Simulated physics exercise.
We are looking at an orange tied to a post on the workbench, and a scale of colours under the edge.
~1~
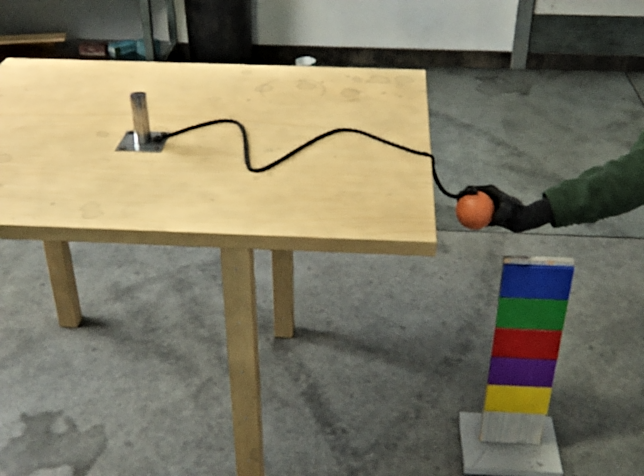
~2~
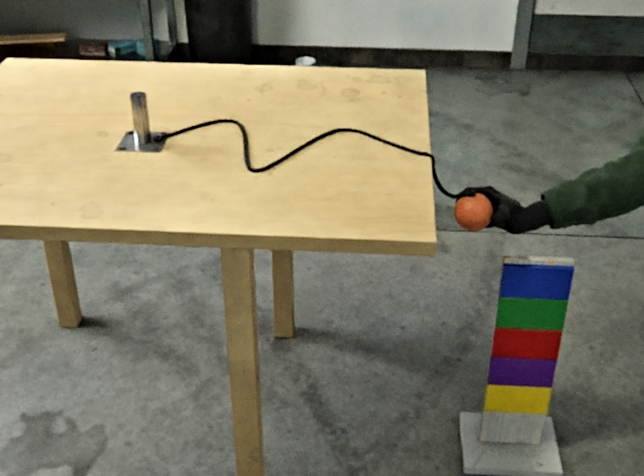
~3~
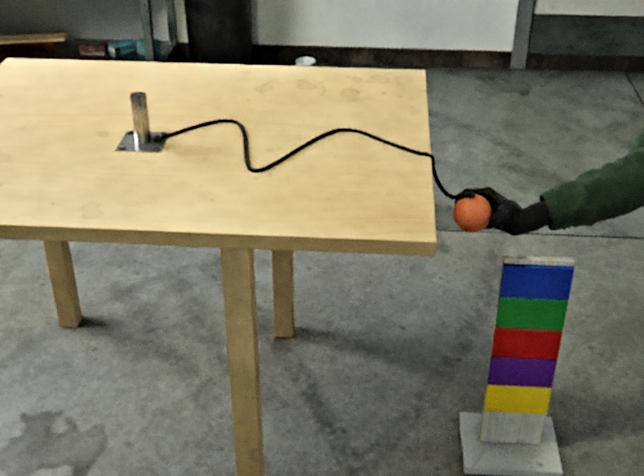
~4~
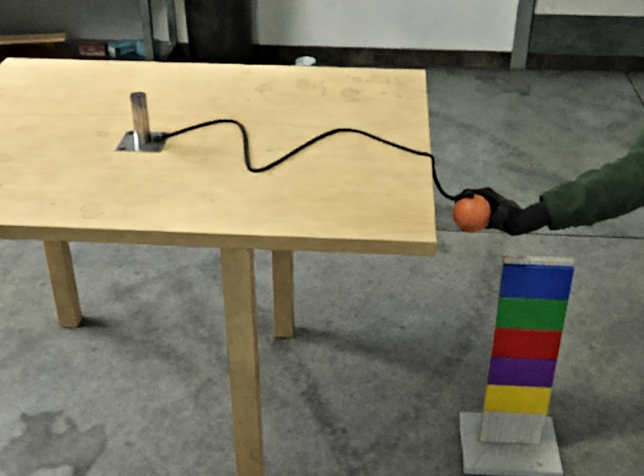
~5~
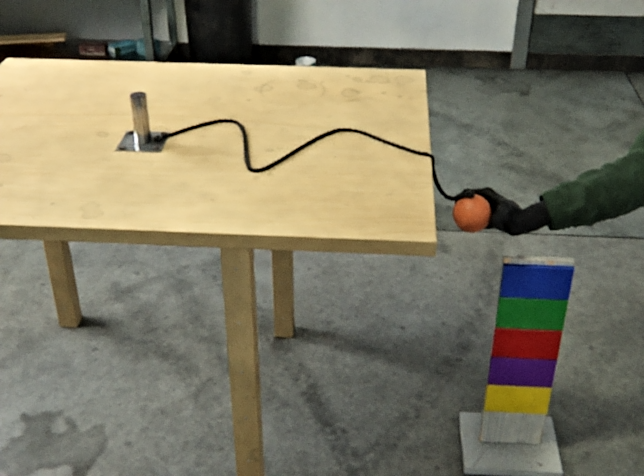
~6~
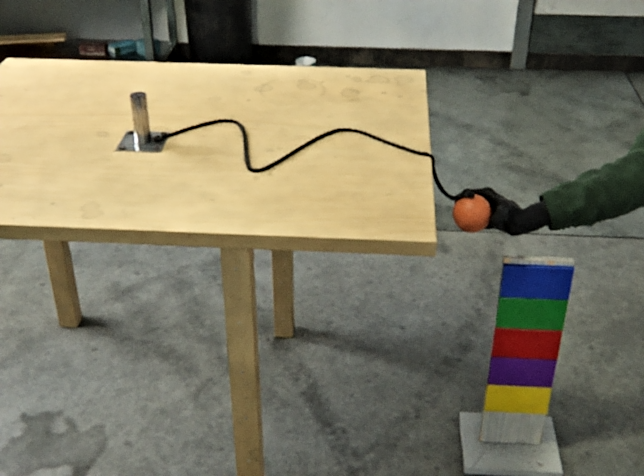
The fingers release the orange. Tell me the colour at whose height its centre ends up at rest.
It ends up level with purple.
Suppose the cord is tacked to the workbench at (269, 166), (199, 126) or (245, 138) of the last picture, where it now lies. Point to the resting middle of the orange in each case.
The three spots are (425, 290), (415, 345) and (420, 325), in that order.
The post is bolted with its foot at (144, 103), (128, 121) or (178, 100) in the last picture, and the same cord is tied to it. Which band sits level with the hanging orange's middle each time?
It would be red; red; purple.
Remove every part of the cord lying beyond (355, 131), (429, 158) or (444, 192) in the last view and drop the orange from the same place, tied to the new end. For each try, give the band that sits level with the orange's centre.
So you'd see no band first, green second, and for the last: Red.
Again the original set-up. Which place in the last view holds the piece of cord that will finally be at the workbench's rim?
Near pixel (305, 146).
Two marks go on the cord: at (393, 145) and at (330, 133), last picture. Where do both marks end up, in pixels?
The first moves to (421, 261), the second to (428, 197).
Early on, orange near (421, 335); level with red.
Midway, orange near (407, 356); level with purple.
Finally, orange near (413, 360); level with purple. Its middle rests at the purple band.
